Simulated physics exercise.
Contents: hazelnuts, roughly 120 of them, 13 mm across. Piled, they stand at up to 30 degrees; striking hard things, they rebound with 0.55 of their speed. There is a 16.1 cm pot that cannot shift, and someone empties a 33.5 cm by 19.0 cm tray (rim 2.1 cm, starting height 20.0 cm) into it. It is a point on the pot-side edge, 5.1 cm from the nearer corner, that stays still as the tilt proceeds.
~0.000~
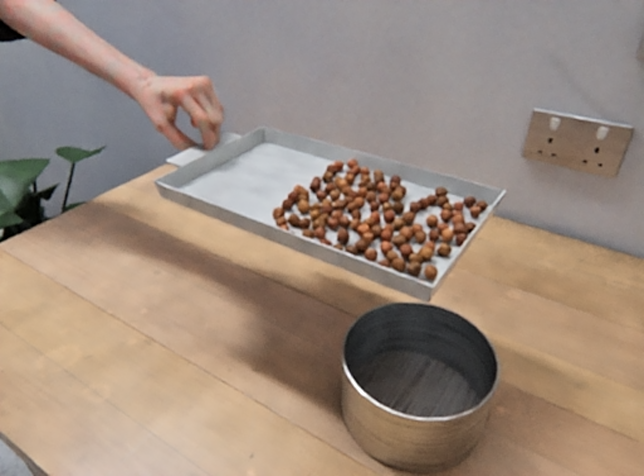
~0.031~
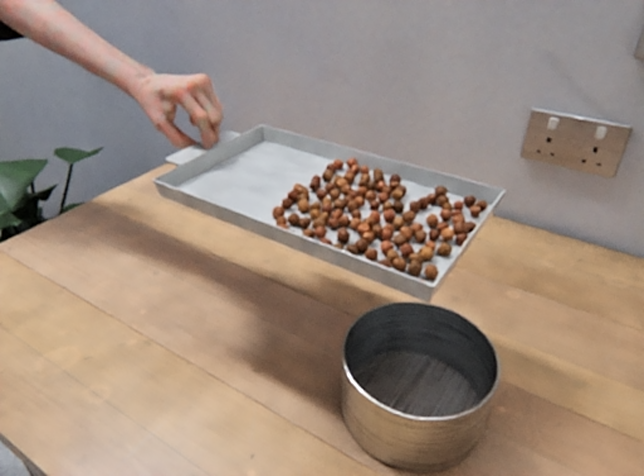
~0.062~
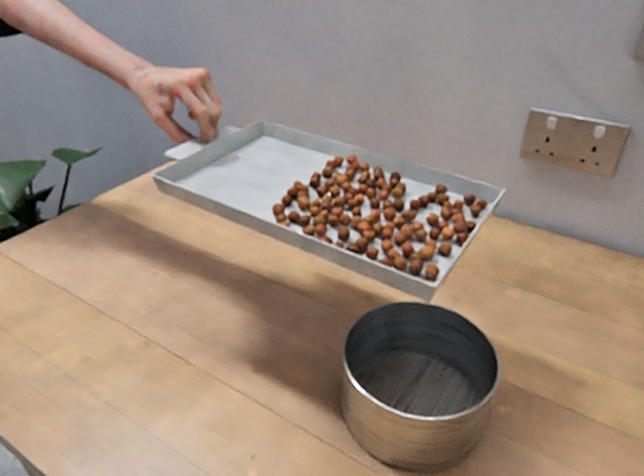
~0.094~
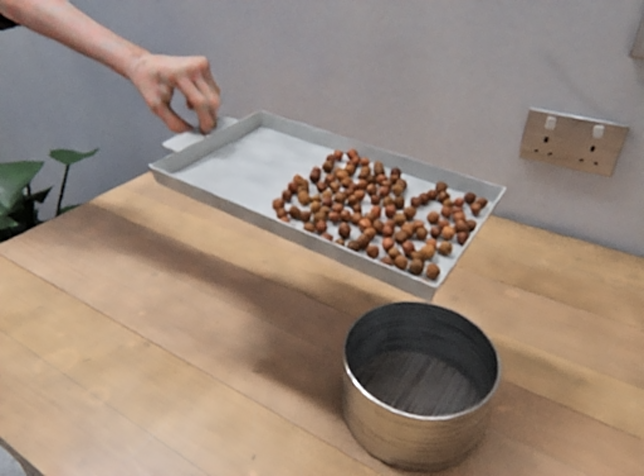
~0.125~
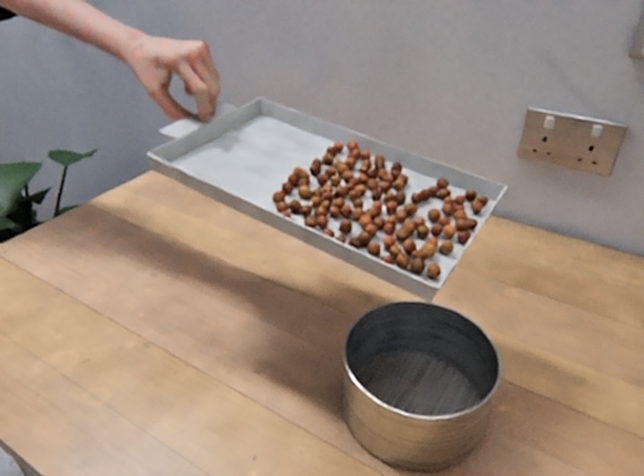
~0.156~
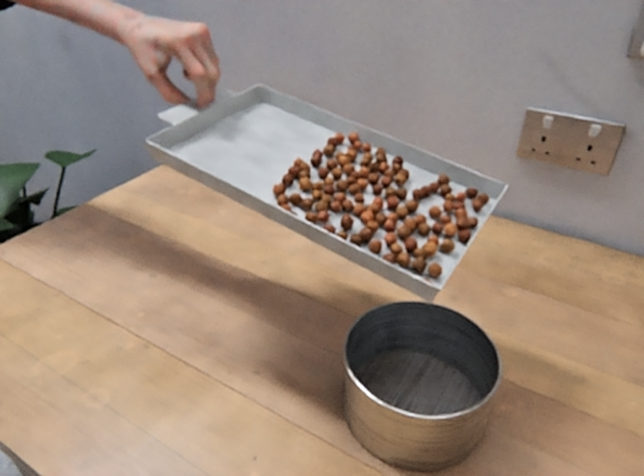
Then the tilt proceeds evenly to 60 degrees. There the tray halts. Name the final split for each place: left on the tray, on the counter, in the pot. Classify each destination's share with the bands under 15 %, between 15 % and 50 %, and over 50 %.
Tray: Over 50 %; counter: Under 15 %; pot: Under 15 %.
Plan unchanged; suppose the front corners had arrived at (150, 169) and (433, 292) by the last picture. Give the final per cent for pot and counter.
Per cent by place - pot 0, counter 5.
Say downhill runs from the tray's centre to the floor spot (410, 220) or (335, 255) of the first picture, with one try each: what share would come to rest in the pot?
Near 0 and 0 percent, in that order.
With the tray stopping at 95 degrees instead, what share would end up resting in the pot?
Roughly 25 %.
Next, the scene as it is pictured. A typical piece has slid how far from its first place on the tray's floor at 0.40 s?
Displacement on the tray: Roughly 3 cm.
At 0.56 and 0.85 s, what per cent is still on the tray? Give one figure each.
In turn: 100, 100.
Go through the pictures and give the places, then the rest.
The first picture shows tray tilt 0 degrees, front corners at (158, 180) and (430, 283); middle of the pieces at (375, 218); pot at (419, 353).
The second picture shows tray tilt 0 degrees, front corners at (157, 179) and (431, 282); middle of the pieces at (375, 217).
The third picture shows tray tilt 2 degrees, front corners at (156, 174) and (432, 282); middle of the pieces at (375, 215).
The fourth picture shows tray tilt 4 degrees, front corners at (154, 166) and (434, 283), lowest corner right front; middle of the pieces at (376, 212).
The fifth picture shows tray tilt 7 degrees, front corners at (152, 153) and (436, 284), lowest corner right front; middle of the pieces at (377, 208).
The sixth picture shows tray tilt 10 degrees, front corners at (150, 140) and (437, 285), lowest corner right front; middle of the pieces at (378, 203); pot at (421, 351). Its pace works out near 105 degrees a second.
Then, at 0.40 s, tilt 35 degrees; the tray holds 100 %, the pot 0 %.
Then, at 0.56 s, tilt 52 degrees; the tray holds 100 %, the pot 0 %.
After 0.85 s, tilt 60 degrees; the tray holds 100 %, the pot 0 %.
In the end, at 1.9 s, tray 95 %, counter 0 %, pot 0 %.
